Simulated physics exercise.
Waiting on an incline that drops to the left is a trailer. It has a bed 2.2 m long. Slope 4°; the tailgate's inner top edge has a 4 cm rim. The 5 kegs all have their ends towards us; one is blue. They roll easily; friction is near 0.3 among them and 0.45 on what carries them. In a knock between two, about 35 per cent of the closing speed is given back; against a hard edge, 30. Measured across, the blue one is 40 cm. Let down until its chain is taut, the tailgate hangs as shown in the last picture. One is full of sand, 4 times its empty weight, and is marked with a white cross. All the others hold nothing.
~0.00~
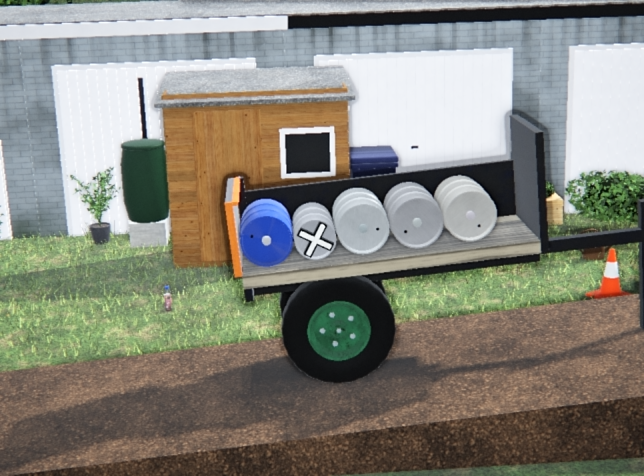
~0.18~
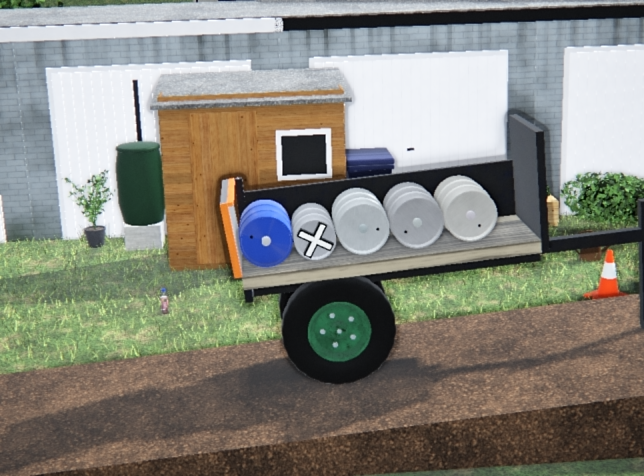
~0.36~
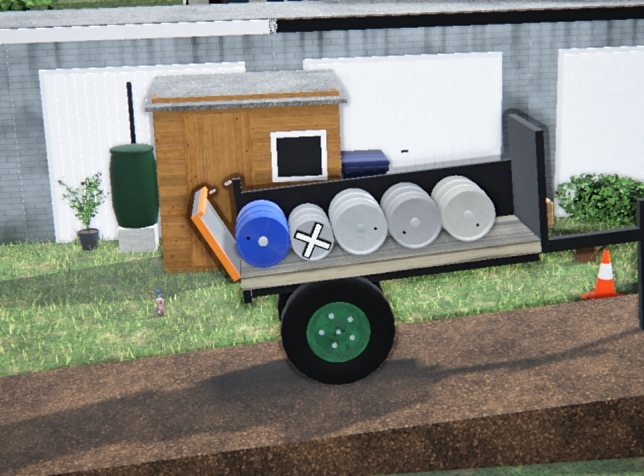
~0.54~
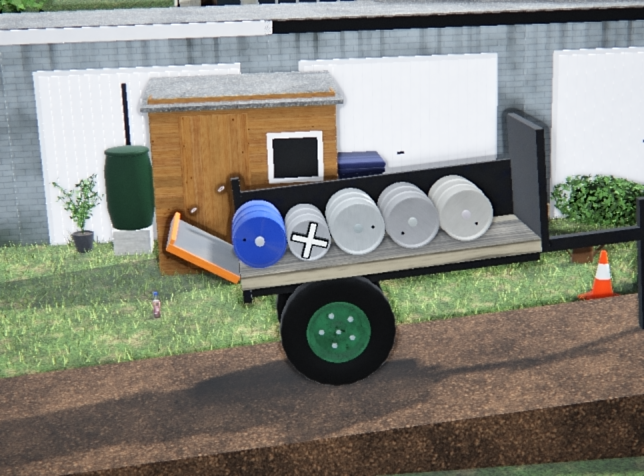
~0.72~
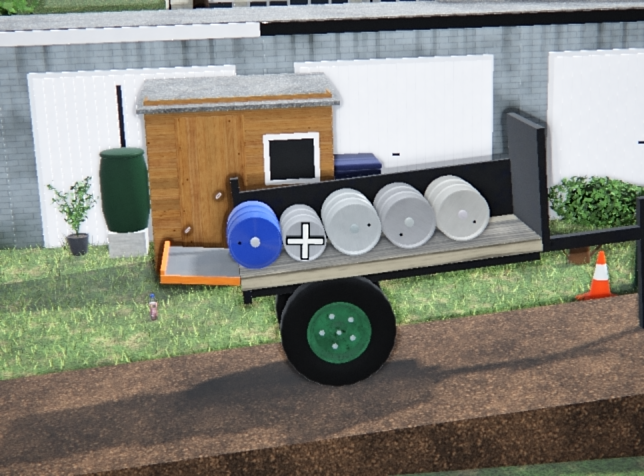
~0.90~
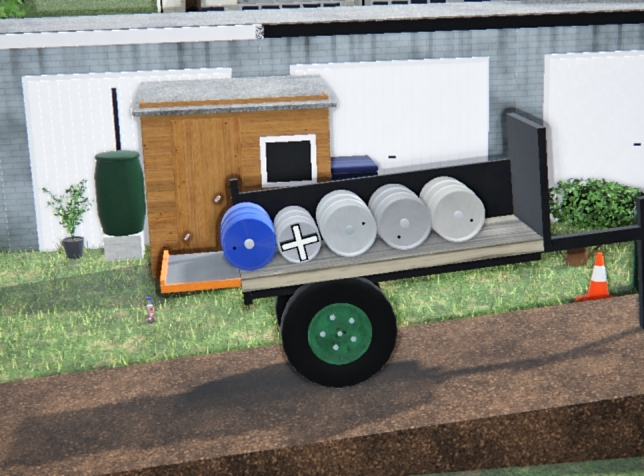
The orange-edged tailgate swings down to the left, and the five kegs roll slightly left.
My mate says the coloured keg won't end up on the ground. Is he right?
No, it does get away.
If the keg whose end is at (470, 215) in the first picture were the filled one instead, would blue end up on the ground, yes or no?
Then blue would do so.
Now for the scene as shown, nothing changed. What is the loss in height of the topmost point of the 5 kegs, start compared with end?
Drop: Approx. 5 centimetres.
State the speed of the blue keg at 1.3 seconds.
It moves at about 0.4 m/s.
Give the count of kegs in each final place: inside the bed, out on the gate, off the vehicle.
Tally: 2; 2; 1.
After 1.3 s, blue is on the gate, 5 cm past the hinge, rolling left; 0 out so far.
After 1.7 s, blue is on the gate, 20 cm past the hinge, rolling left; 0 out so far.
After 2.2 s, blue is on the gate, 45 cm past the hinge, rolling left; 0 out so far.
After 2.7 s, blue is dropping off the gate; 1 out so far.
At rest (6.7 s), blue is off the vehicle; 1 out so far.
